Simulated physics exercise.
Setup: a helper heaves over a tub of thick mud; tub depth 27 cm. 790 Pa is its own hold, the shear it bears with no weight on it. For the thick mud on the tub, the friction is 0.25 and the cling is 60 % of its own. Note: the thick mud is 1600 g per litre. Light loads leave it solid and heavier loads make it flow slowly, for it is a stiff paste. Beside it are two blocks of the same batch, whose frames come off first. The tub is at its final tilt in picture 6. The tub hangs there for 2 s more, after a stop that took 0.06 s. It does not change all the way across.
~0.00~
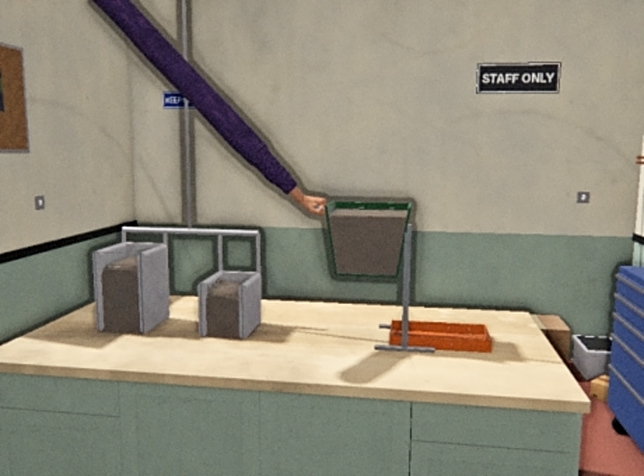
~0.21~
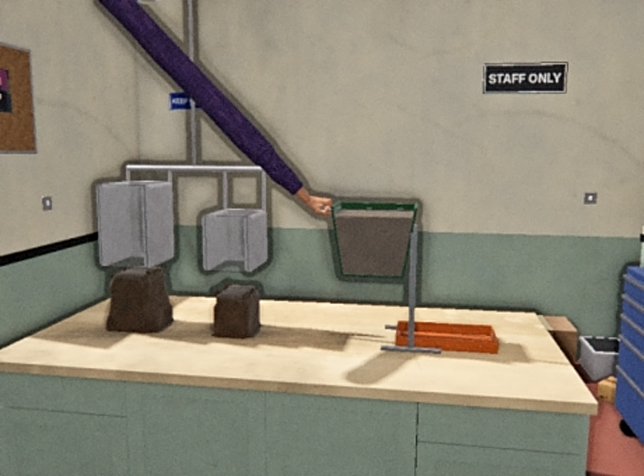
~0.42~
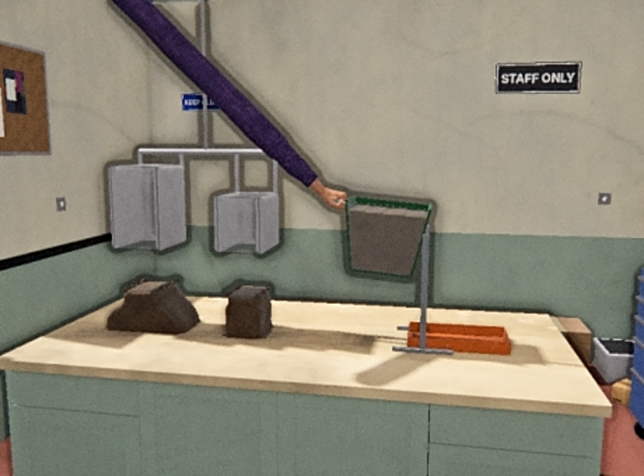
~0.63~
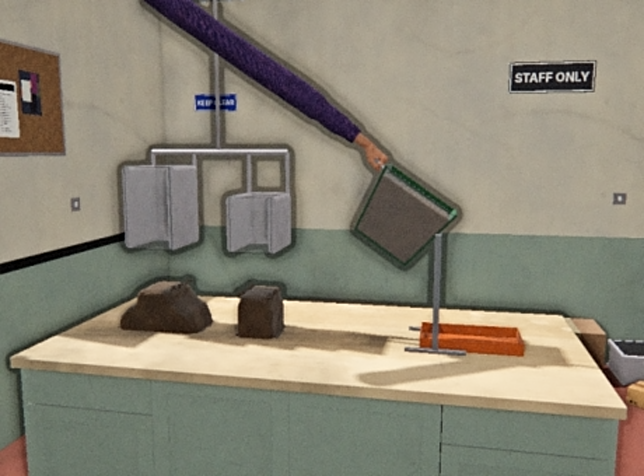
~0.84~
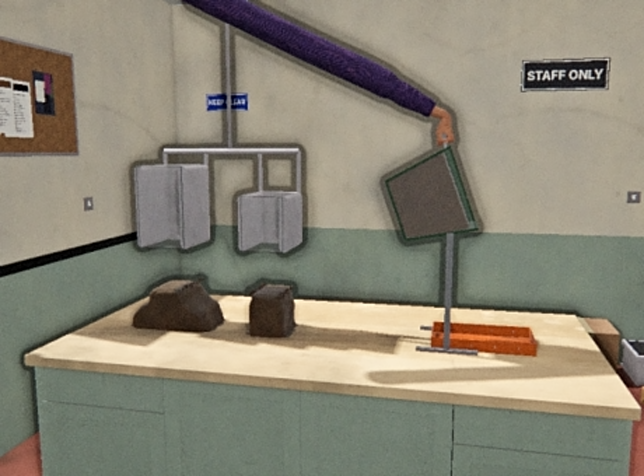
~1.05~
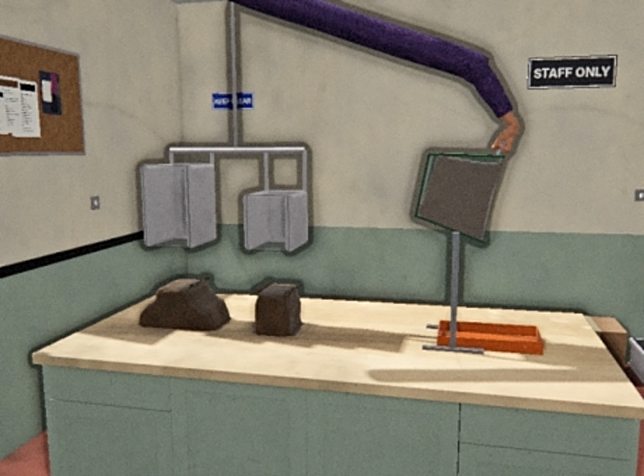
The footage shows grey casings rising off two dark mud blocks on a bench, the left block slumping noticeably more than the right, before a purple-sleeved arm turns a mud-filled tub clockwise on its stand, onto its side.
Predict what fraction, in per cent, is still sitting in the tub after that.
Near 0 % is still in the tub.
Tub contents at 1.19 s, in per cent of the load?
Around 65 per cent.
After 1.19 s, the tub is at 101 degrees and holds 67 %.
After 1.36 s, the tub is at 101 degrees and holds 24 %.
After 1.53 s, the tub is at 101 degrees and holds 0 %.
After 1.70 s, the tub is at 101 degrees and holds 0 %.
After 3.05 s, the tub is at 101 degrees and holds 0 %.
